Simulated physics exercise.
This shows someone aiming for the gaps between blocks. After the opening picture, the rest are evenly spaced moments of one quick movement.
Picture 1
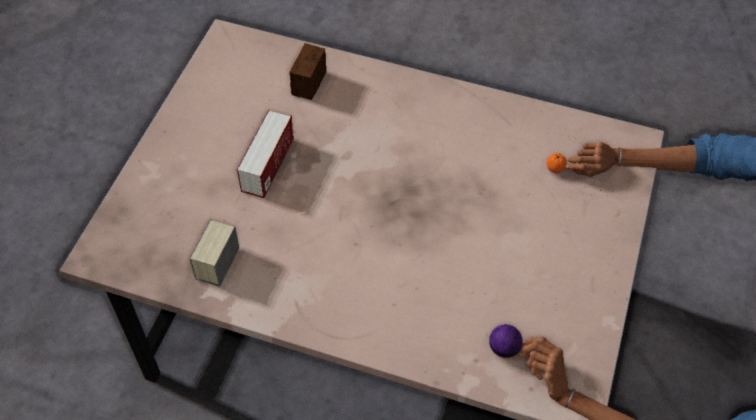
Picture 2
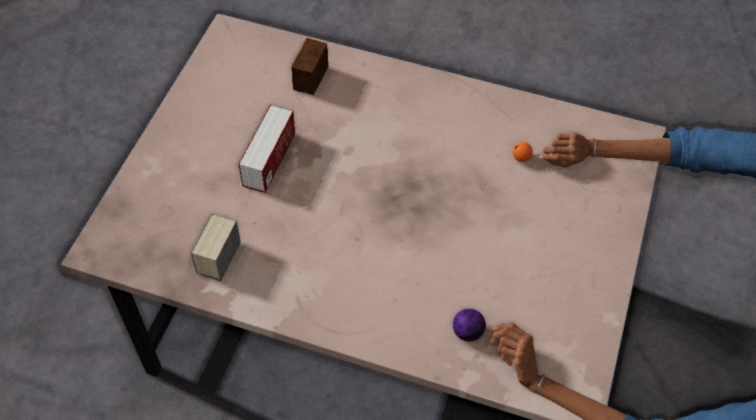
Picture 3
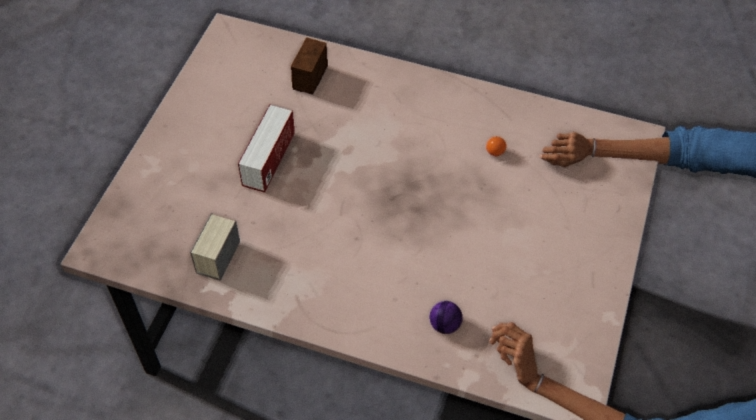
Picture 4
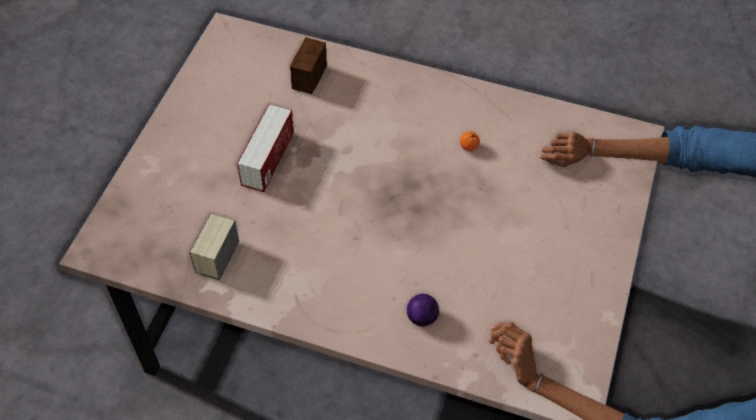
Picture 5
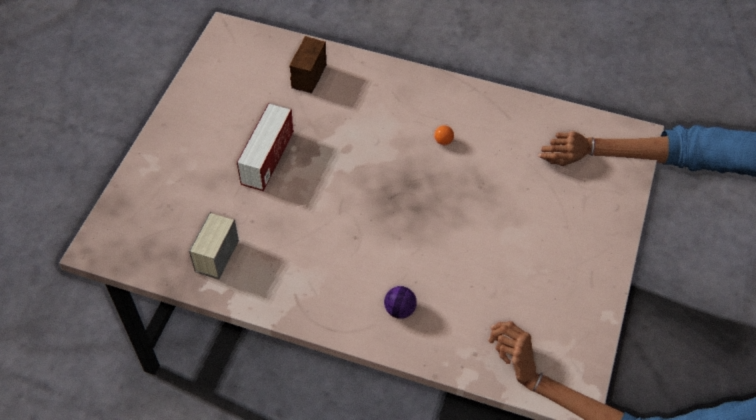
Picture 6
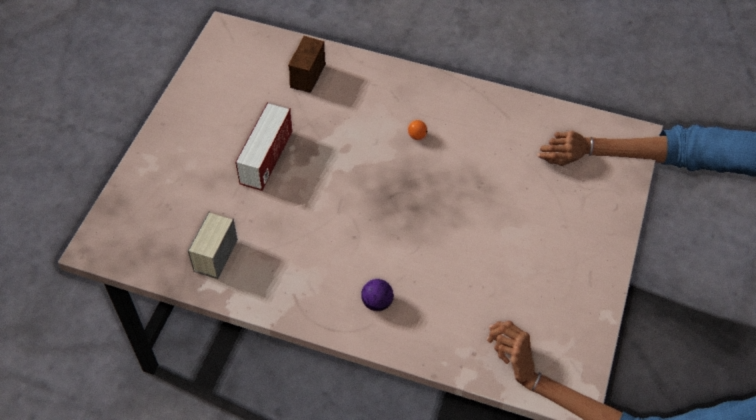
To begin with, two hands rest by an orange tomato and a larger purple ball at the right of a table, across from three upright blocks. The hands push both forward and let go, and the tomato and ball roll steadily leftward, leaving the hands behind.
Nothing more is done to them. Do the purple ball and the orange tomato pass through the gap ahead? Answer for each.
The purple ball hits a block and the orange tomato passes through its gap.
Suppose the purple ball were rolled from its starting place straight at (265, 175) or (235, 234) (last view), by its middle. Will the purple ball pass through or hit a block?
Try by try, it strikes a block; is stopped.
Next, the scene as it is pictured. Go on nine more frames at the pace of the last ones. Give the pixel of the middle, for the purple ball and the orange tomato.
About (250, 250), and the other about (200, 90).
Then, 0.28 s later than the last frame, purple ball heading on near (279, 264); orange tomato heading on near (303, 108).
Then, 0.76 s later than the last frame, purple ball coming back near (252, 254); orange tomato heading on near (124, 88).
Then, 1.20 s later than the last frame, purple ball coming back near (260, 255); orange tomato heading on near (31, 185).
When it is over, the purple ball is stopped, near (265, 256); the orange tomato gets between the blocks.
